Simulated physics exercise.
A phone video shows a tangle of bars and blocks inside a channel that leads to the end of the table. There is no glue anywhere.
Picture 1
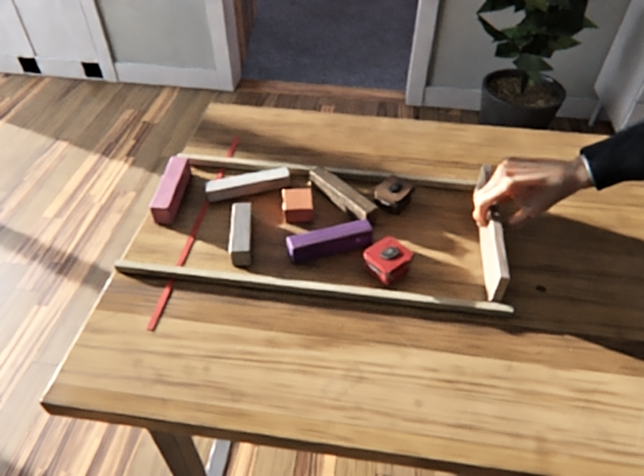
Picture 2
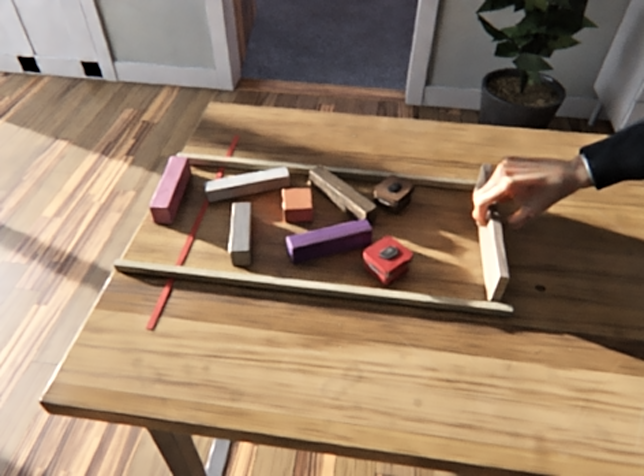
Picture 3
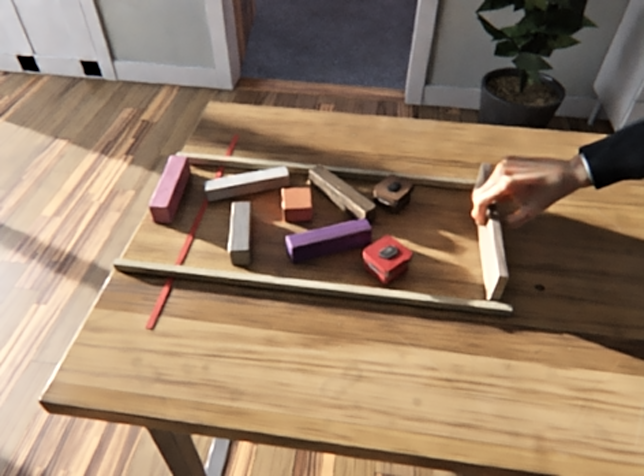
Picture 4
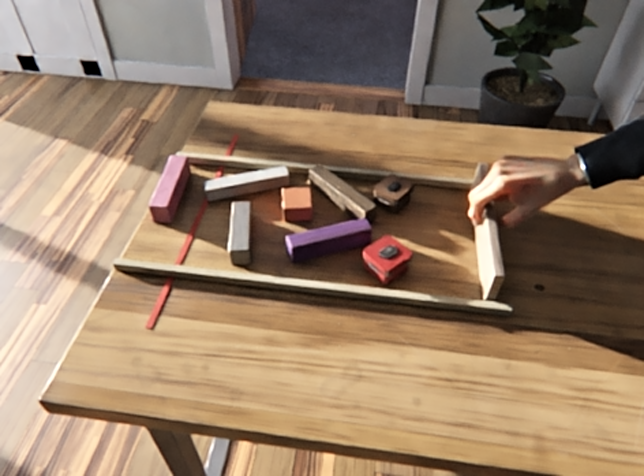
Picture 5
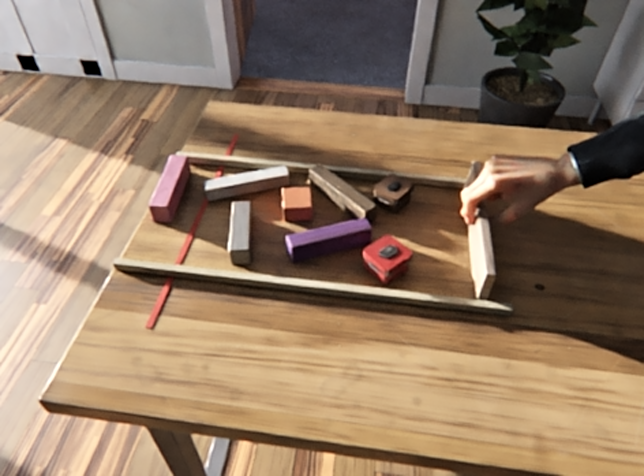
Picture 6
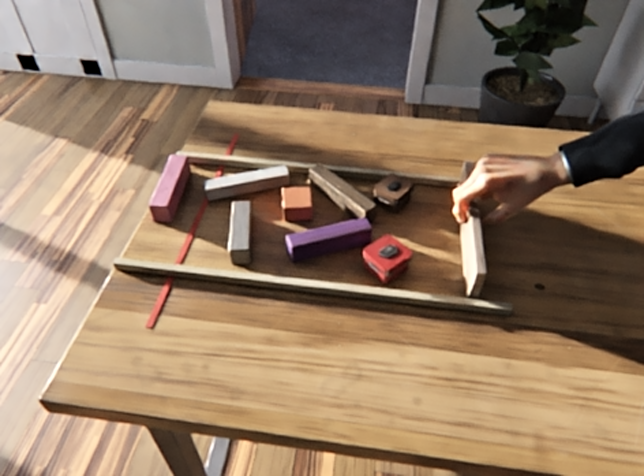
A hand in a dark sleeve grips an upright pale board at the right of a wooden table, seen from above at an angle in a room with a potted plant. Between two rails lie pink, white, grey, orange and purple pieces, a brown stick, a brown case and a red object, with red tape at left. The hand slides the board slightly left; everything else and the view stay still.
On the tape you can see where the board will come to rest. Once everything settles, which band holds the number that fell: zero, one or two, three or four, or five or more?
It is in the band three or four.
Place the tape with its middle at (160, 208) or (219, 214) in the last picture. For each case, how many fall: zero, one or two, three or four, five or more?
Taking them in turn, 5 or more; 1 or 2.
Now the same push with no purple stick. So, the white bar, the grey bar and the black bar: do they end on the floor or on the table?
Outcome for the white bar: It drops; for the grey bar: It stays; for the black bar: It stays.
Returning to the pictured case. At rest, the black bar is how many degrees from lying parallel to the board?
About 5 degrees.
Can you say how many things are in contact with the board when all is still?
3 in contact.
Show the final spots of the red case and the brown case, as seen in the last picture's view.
Reading them off: First (163, 247); then (201, 174).
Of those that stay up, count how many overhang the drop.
Expected count: 1.
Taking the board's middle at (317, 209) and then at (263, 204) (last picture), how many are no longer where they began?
Counts: 7 and 8.
Soon after, none off yet; pink bar at rest near (171, 187); white bar at rest near (247, 183); grey bar at rest near (241, 232).
Then, none off yet; pink bar moving near (163, 188); white bar moved a little near (212, 182); grey bar moved about its own width near (195, 229).
At rest, the number that fall off is three or four; fallen, orange block, grey bar, white bar and pink bar.
